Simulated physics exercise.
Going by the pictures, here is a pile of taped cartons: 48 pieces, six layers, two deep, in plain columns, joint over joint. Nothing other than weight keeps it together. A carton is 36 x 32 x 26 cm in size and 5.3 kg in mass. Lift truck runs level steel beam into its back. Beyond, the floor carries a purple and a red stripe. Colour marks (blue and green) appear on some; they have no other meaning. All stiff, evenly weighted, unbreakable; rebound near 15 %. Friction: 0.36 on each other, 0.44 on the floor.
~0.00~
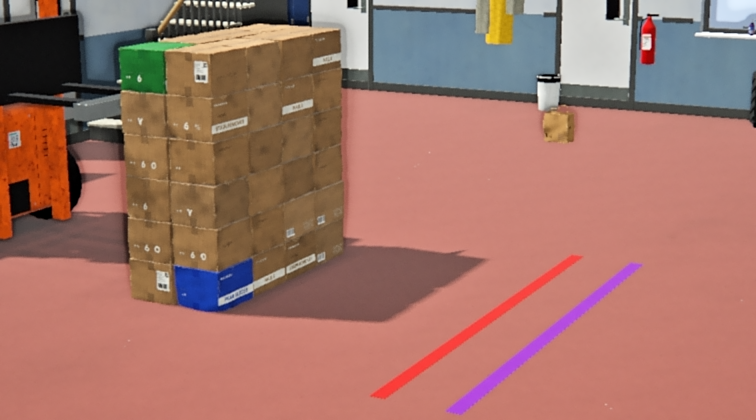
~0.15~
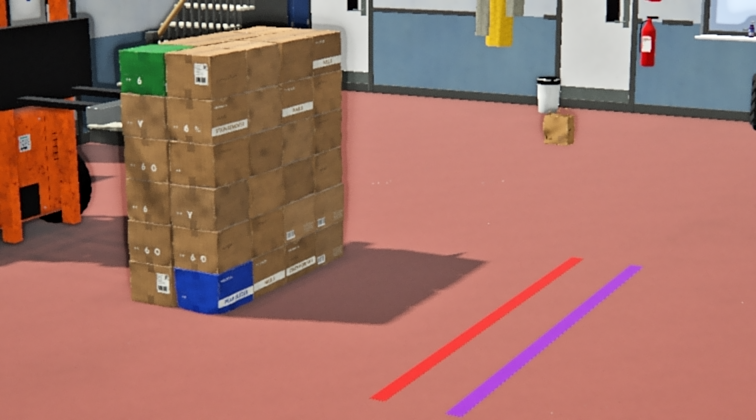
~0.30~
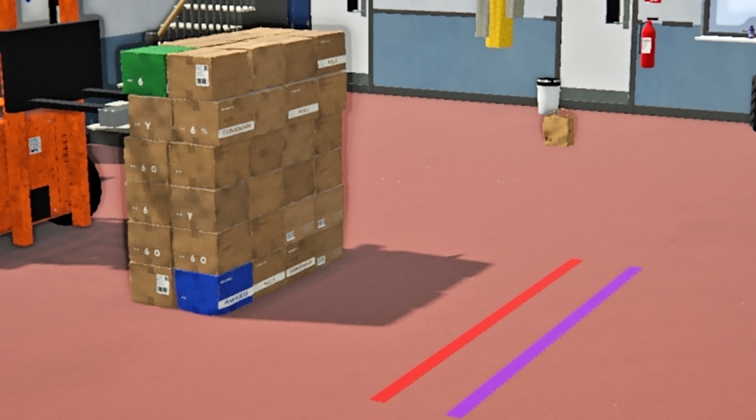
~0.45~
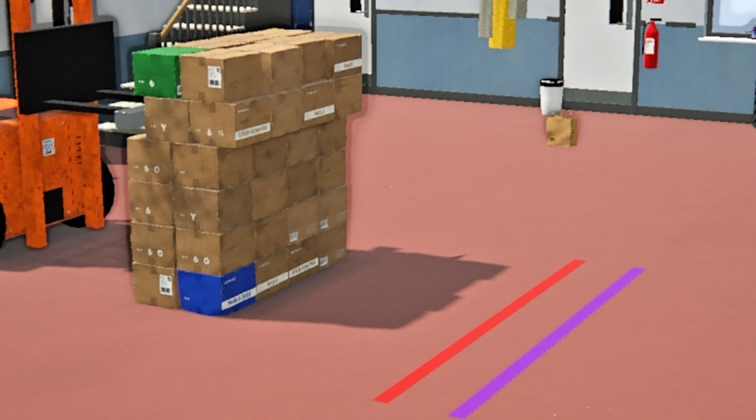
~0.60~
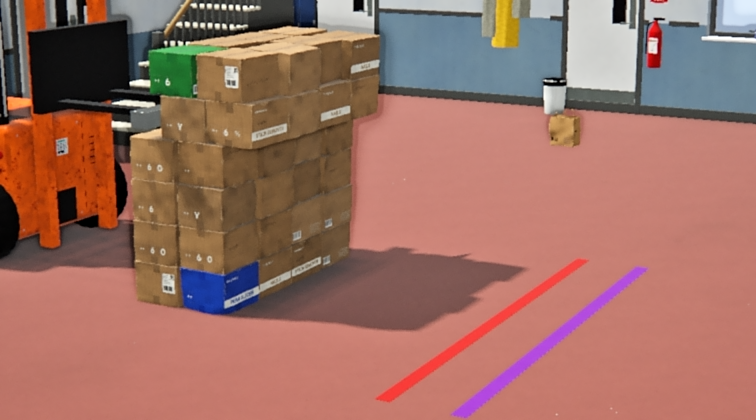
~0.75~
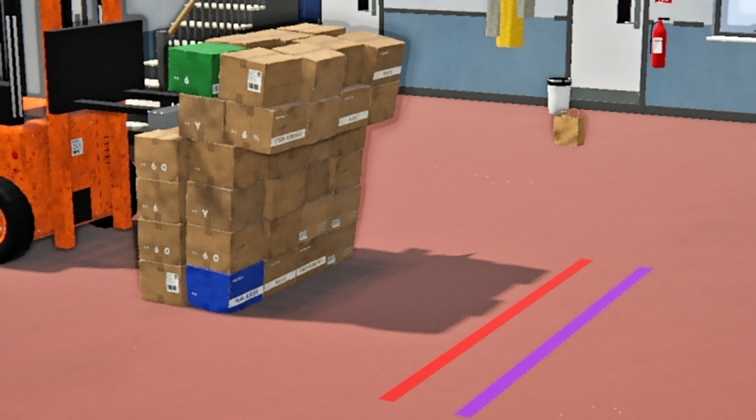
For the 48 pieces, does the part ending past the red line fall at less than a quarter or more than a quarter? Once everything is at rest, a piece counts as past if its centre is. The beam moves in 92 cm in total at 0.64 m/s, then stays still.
It falls at fewer than one in four.
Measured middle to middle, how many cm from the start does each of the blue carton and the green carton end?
Blue: 30 cm, green: 330 cm.
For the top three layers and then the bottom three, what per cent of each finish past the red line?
For the top it's 30 in a hundred, for the bottom 0 in a hundred.
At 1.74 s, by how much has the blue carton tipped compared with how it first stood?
Its tilt comes to about 50° at that moment.
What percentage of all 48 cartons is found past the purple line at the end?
Share past the line: Some 10 %.
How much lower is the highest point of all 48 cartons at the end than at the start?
I'd put it at around 50 cm.
After 1.20 s, none of the 48 cartons past the red line, 32 disturbed; green carton leaning 18°; blue carton leaning 18°.
After 1.74 s, 3 of the 48 cartons past the red line; green carton leaning 53°, 35 cm lower; blue carton leaning 53°.
At rest (4.1 s), 7 of the 48 cartons past the red line; blue carton on its side; green carton on its side. That is 15 per cent. As the last picture would show them, middles, blue carton near (265, 286), green carton near (654, 359).
